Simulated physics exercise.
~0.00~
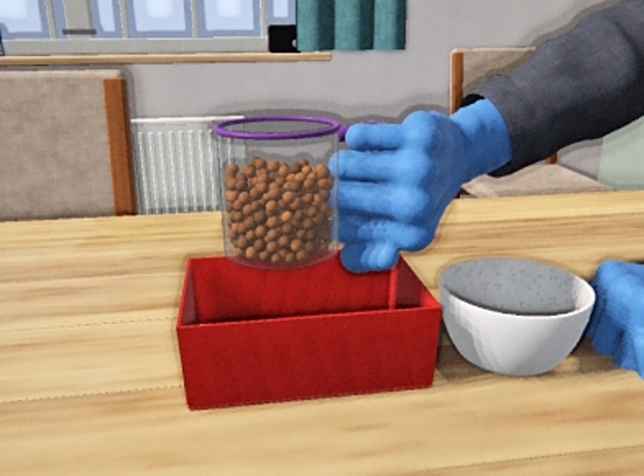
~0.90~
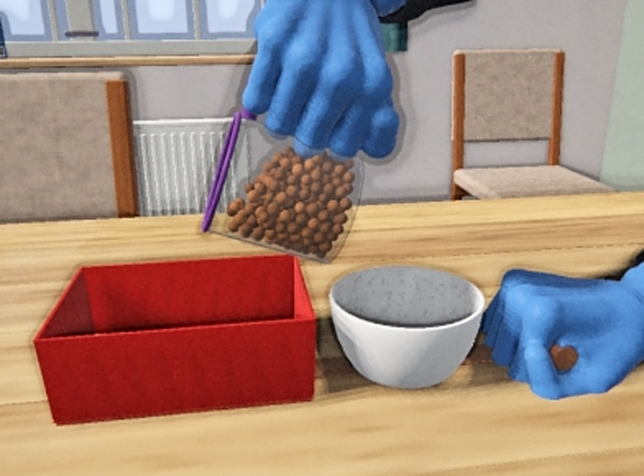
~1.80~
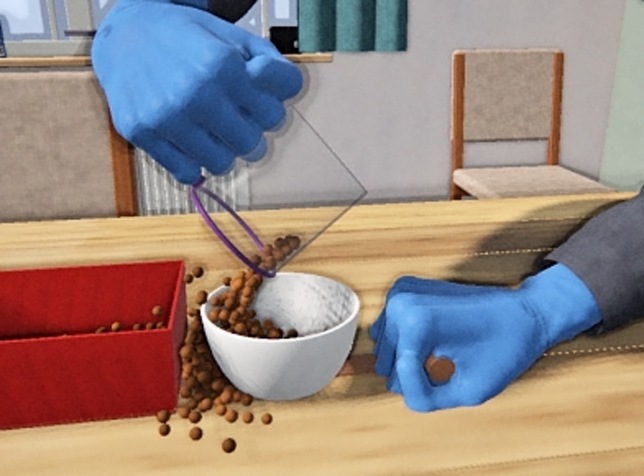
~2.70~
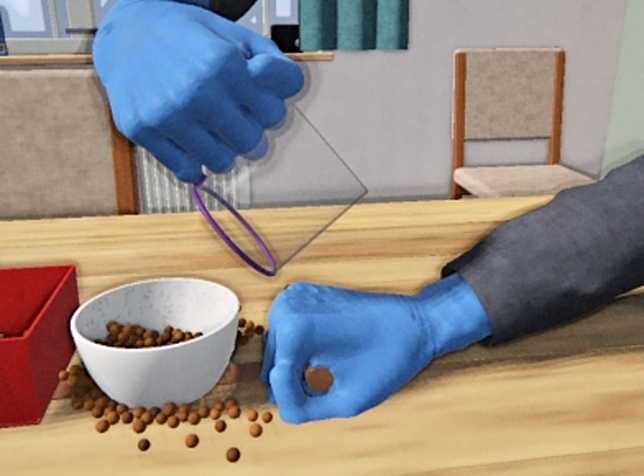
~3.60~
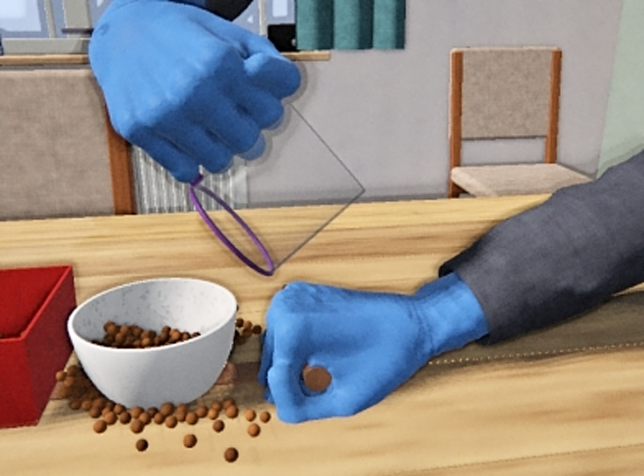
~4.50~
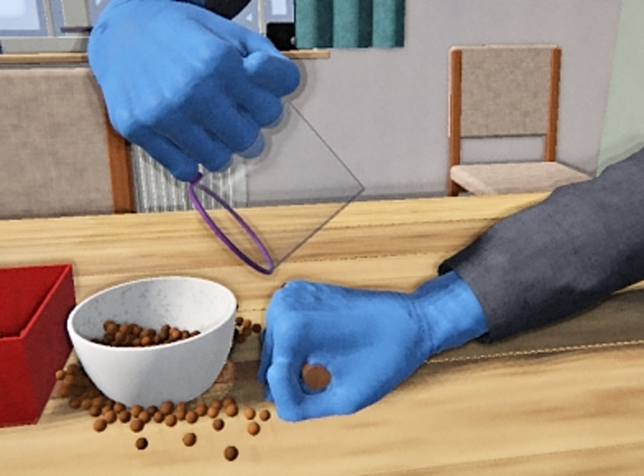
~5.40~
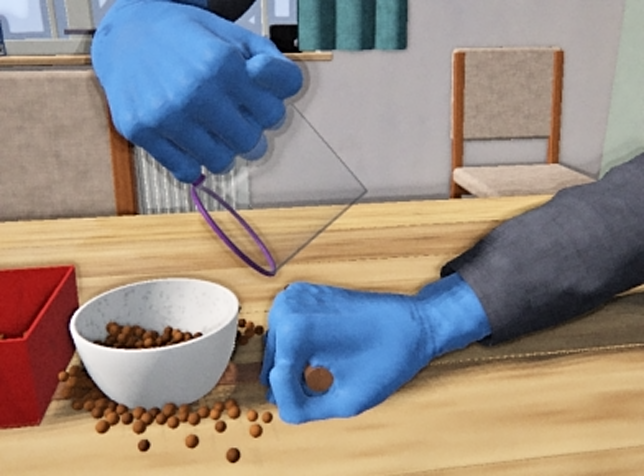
A blue-gloved hand tipped a clear cup of brown balls while a red tin and white bowl slid left beneath it, spilling some into each and the rest onto the table, until the cup hung empty and everything stopped.
